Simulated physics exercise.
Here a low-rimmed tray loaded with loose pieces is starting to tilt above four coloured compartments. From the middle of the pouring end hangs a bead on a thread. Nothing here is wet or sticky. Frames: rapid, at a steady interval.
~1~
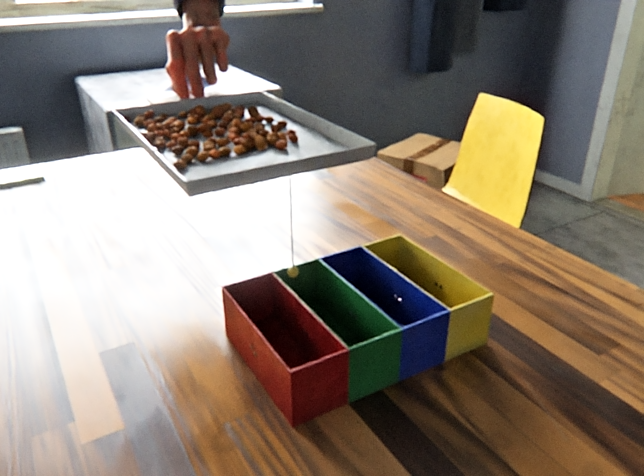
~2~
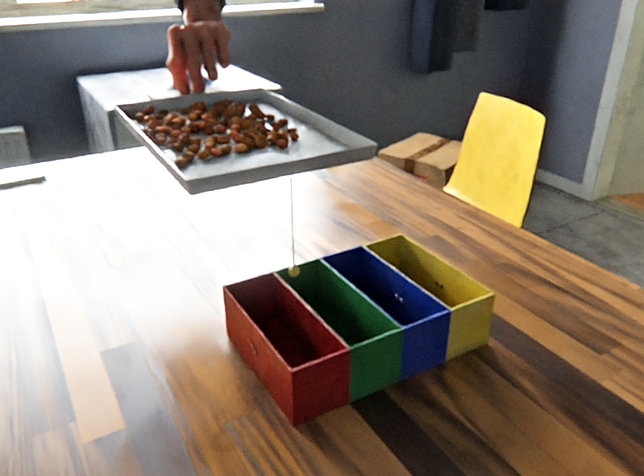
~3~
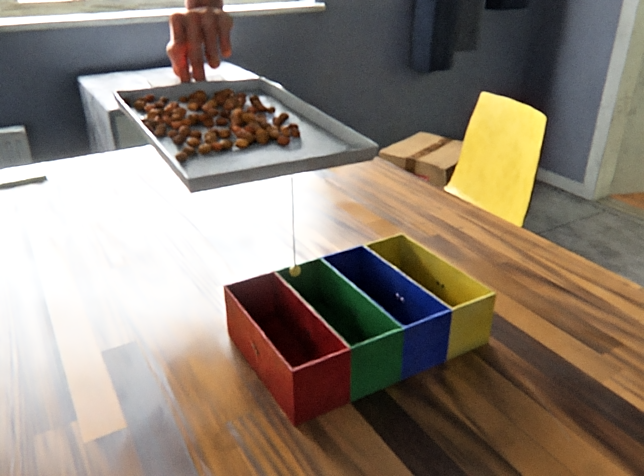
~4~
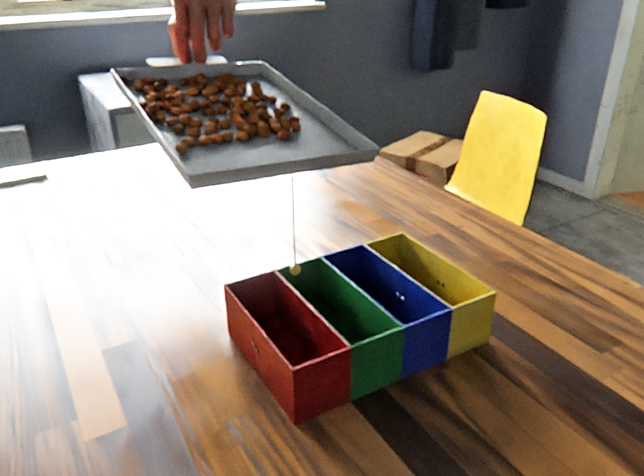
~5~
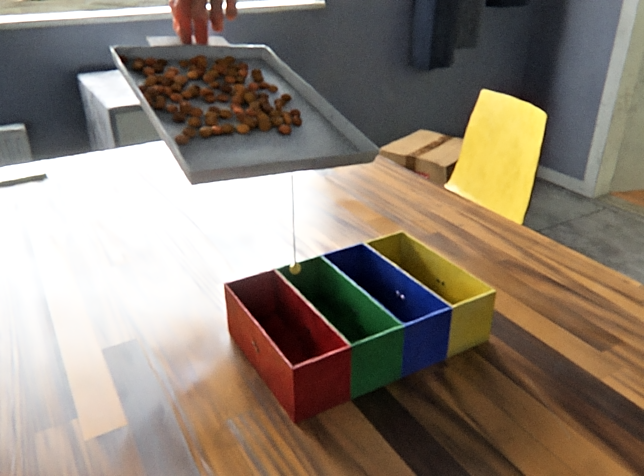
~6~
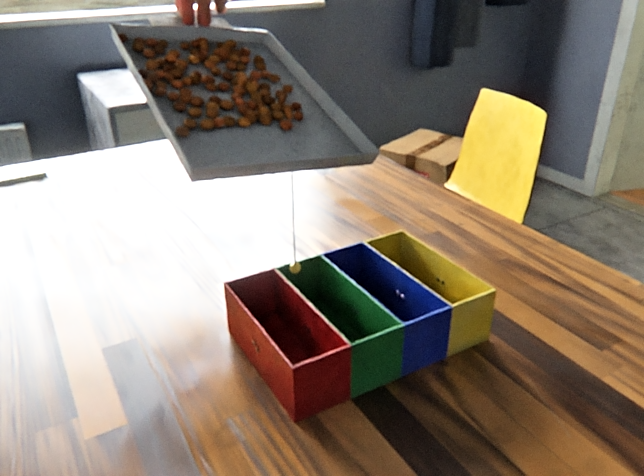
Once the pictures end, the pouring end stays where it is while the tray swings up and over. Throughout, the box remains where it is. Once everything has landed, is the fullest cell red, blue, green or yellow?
It is the blue cell.
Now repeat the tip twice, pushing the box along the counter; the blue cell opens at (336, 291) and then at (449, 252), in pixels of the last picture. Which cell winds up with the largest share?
Try 1 - that yellow cell. Try 2 - red.
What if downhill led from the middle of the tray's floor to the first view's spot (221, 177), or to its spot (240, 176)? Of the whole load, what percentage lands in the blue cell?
So it's 0 percent with the first slope and 0 percent with the other.
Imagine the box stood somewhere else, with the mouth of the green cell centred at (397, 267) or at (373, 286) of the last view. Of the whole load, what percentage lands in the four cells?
About 80 % and 100 %.
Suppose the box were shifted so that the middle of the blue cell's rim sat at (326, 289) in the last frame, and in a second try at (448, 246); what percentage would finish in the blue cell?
Trial 1 near 20 percent, trial 2 near 0 percent.
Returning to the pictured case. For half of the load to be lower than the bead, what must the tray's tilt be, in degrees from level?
80° or so.
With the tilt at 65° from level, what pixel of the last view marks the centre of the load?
(339, 152).
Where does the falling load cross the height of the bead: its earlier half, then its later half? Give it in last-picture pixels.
Around (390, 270) first; around (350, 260) second.
Soon after the last picture, tray tipped steeply; most on the tray; about a quarter falling or outside the box.
A little later, tray tipped past a quarter turn; about a third on the tray; about a third in the blue cell; about a quarter in the green cell; a small part in the yellow cell; a stray few in the red cell; a stray few falling or outside the box.
Later still, tray tipped past a quarter turn; about half in the blue cell; about a quarter in the green cell; a small part in the yellow cell; a small part in the red cell; a stray few falling or outside the box.
At rest, tray tipped past a quarter turn; about half in the blue cell; about a quarter in the green cell; a small part in the yellow cell; a small part in the red cell; a stray few outside the box.
